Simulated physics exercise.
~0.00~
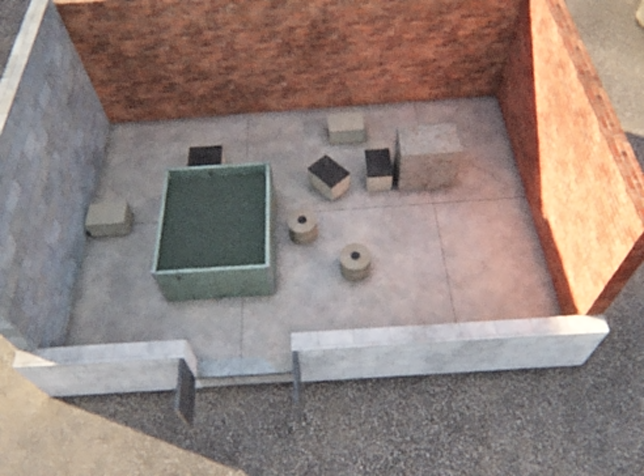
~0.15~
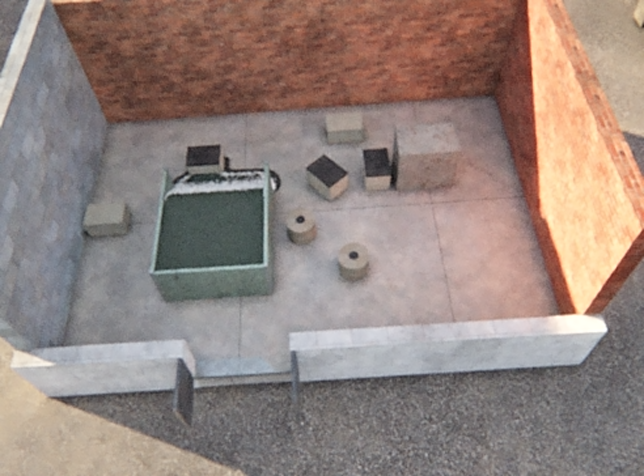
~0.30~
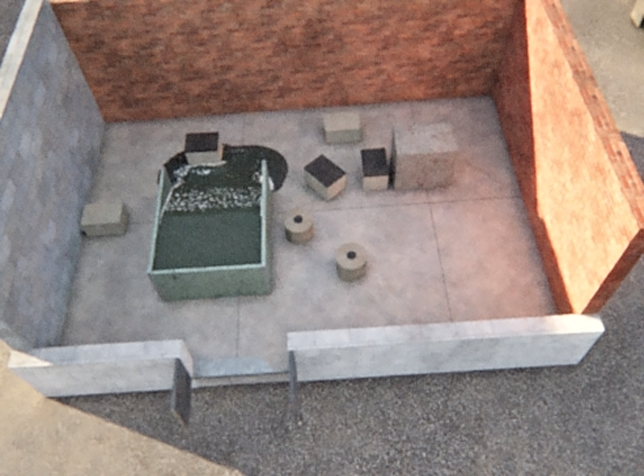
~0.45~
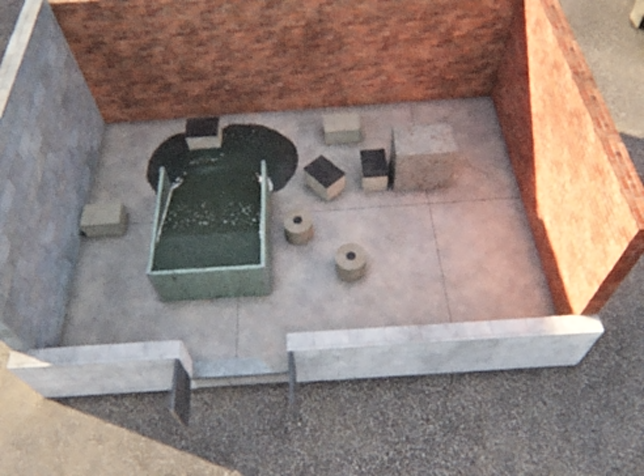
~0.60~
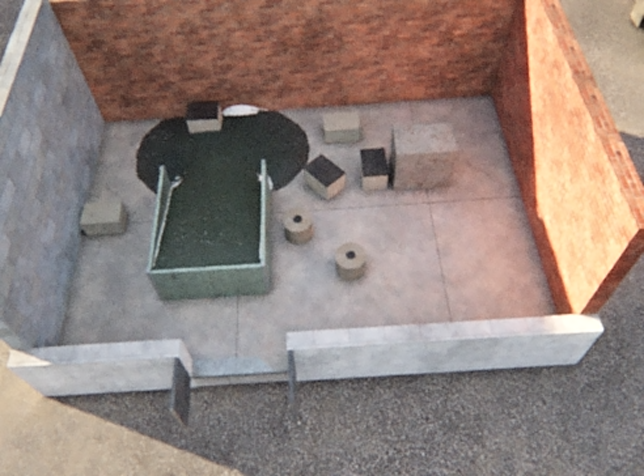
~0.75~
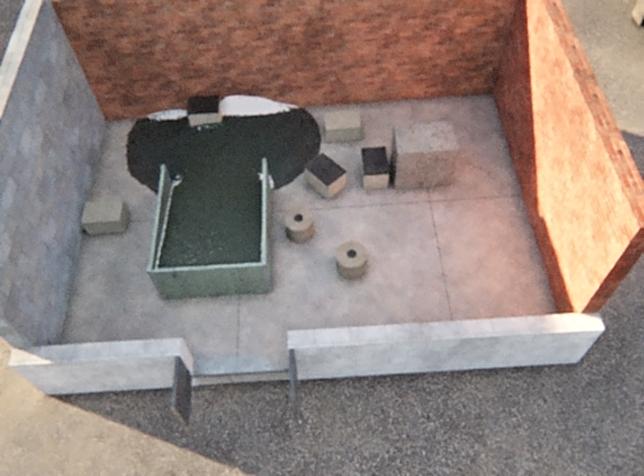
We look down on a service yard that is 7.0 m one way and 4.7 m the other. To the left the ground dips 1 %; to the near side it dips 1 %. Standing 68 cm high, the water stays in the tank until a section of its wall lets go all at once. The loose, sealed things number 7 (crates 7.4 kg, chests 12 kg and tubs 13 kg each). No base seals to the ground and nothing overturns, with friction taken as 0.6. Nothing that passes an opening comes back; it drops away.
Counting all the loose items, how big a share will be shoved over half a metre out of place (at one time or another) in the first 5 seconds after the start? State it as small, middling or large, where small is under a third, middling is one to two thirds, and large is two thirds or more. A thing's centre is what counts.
Middling.
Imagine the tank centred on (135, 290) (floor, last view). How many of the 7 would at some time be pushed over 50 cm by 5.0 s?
So the tally would be 5.
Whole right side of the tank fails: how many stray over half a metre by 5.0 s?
Count: 5.
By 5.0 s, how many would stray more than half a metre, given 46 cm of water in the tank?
In that case the number is 3.
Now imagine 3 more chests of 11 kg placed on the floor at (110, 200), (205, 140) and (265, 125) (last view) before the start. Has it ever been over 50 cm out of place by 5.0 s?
In the order asked: Farther than that, farther than that, farther than that.
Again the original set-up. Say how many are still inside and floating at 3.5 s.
I get 3.
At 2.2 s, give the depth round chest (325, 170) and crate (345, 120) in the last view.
Close to 0 and 5 centimetres.
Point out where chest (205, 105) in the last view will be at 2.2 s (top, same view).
Close to pixel (147, 103).
After 1.1 s 1 of 7 are over 50 cm from their spots; 1 afloat.
After 2.2 s 1 of 7 are over 50 cm from their spots; 1 afloat.
After 3.5 s 3 of 7 are over 50 cm from their spots; 3 afloat.
After 5.0 s 4 of 7 are over 50 cm from their spots, and 4 have been at some point; 3 afloat.
